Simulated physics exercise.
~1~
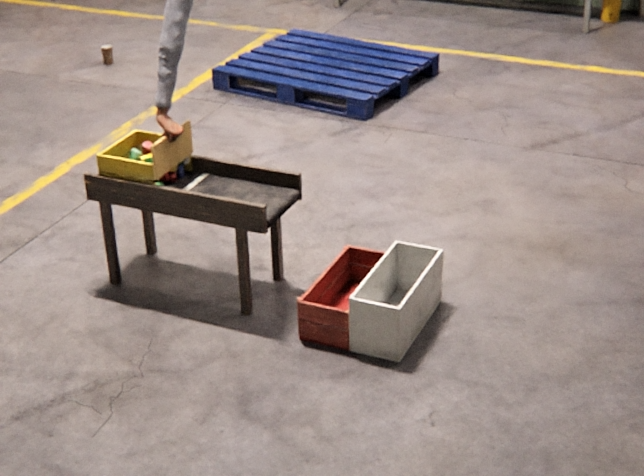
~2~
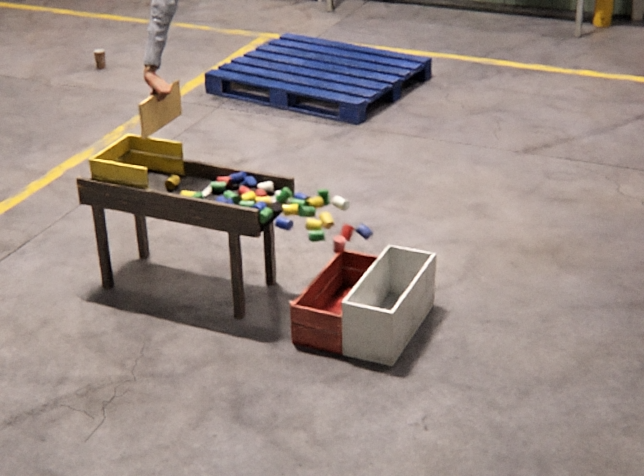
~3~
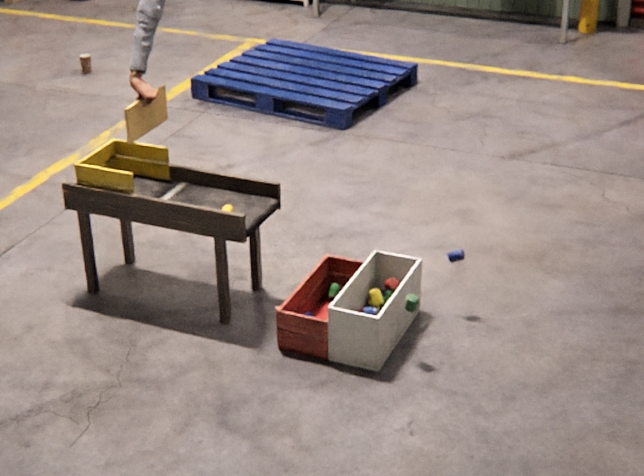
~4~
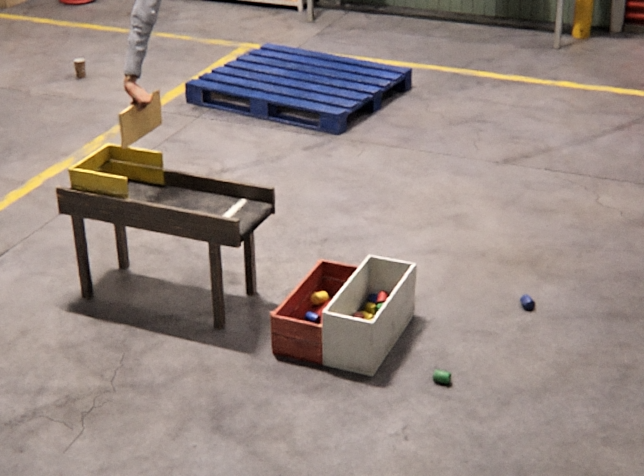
The video shows a hand lifting a gate from a yellow pen on a dark table-like belt, sending small colourful cylinders rightward off its end; most drop into the white bin, a few into the adjoining red tote, and two come to rest on the concrete floor beyond.
